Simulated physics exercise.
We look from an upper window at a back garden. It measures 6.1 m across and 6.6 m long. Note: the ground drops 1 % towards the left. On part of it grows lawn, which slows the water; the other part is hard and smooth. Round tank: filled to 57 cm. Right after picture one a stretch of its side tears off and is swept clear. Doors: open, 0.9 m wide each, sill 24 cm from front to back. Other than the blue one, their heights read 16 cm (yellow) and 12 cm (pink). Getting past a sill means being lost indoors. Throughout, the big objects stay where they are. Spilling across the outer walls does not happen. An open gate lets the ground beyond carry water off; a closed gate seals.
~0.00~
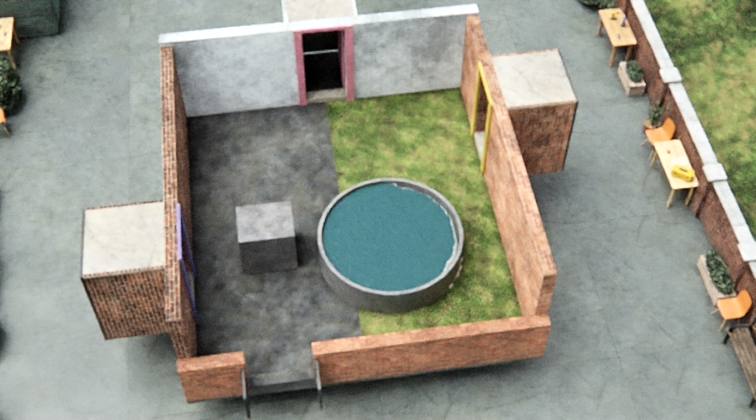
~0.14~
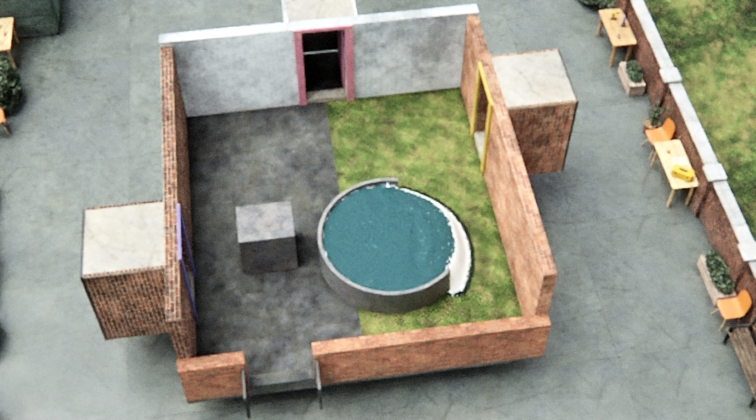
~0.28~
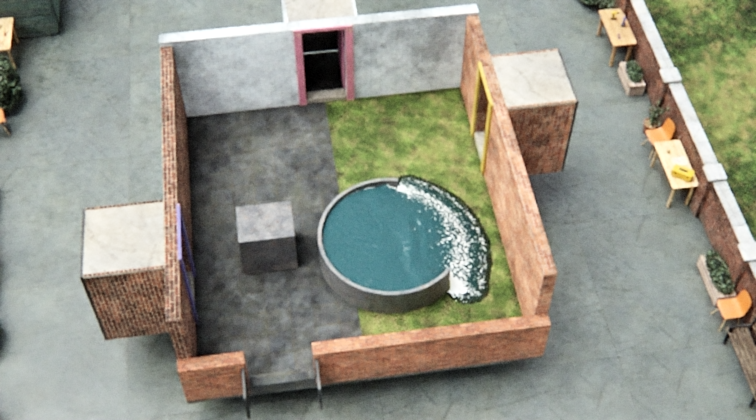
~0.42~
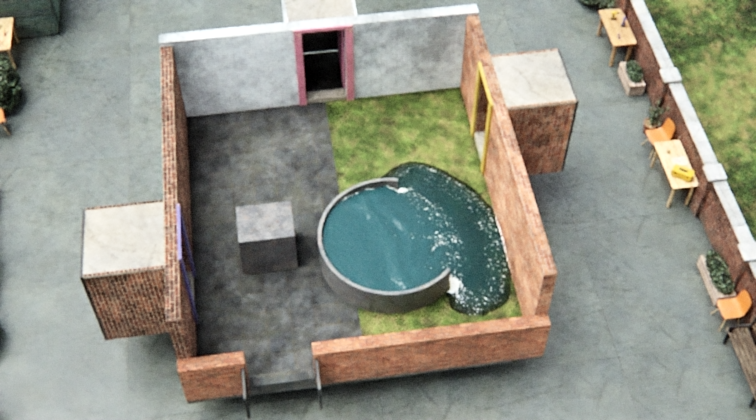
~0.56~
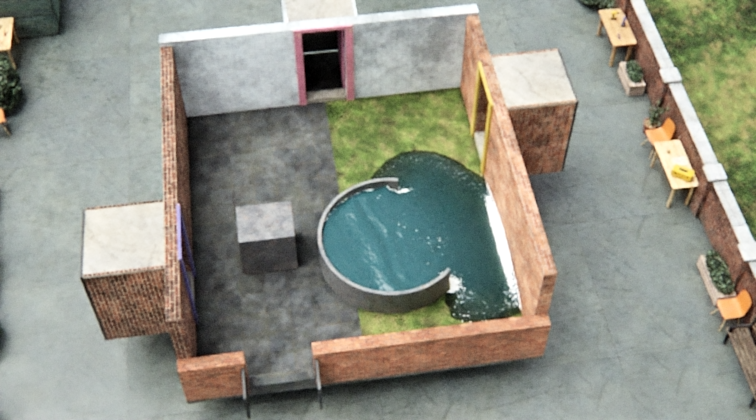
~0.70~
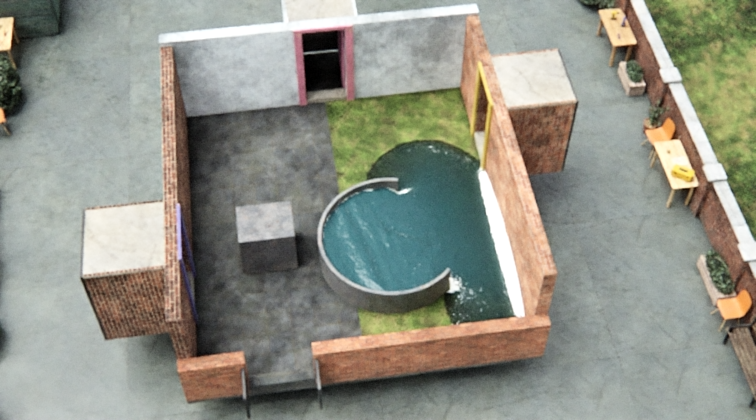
A round tank's right side opens and water pours across the grass to the brick wall.
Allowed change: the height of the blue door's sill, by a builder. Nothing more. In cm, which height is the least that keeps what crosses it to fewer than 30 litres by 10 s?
A height of about 9 cm would just do it.
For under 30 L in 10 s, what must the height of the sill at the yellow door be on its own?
At the yellow door it takes roughly 13.5 centimetres.
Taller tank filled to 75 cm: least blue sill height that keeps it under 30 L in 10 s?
13.5 cm.
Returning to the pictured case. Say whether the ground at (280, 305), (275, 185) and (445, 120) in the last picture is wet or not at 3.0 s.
Point by point, the first is spared, the second spared and the third awash.
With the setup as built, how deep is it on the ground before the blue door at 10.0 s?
Lab note: Depth approx. 11.0 cm.
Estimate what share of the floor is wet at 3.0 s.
Roughly 40 percent of the floor.
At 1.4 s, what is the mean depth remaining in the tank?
About 33 cm.
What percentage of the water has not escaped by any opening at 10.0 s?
Roughly 98 per cent of the water.
After 1.4 s water covers 25 % of the floor, deepest (38 cm) near (490, 224); it has not reached the blue door.
After 3.0 s water covers 40 % of the floor, deepest (30 cm) near (447, 92); it has not reached the blue door.
After 10.0 s water covers 100 % of the floor, deepest (14 cm) near (199, 382); 11 cm at the blue door, 0 litres in over its 24 cm sill.
At the blue door as built, the water arrived by 5.0 s and peaked near 16 cm at 8.4 s.
With a sill of 7.5 cm, 49 litres would have come in within the 10 s; with 10 cm, 18 litres. So under 30 litres takes about 9 cm.
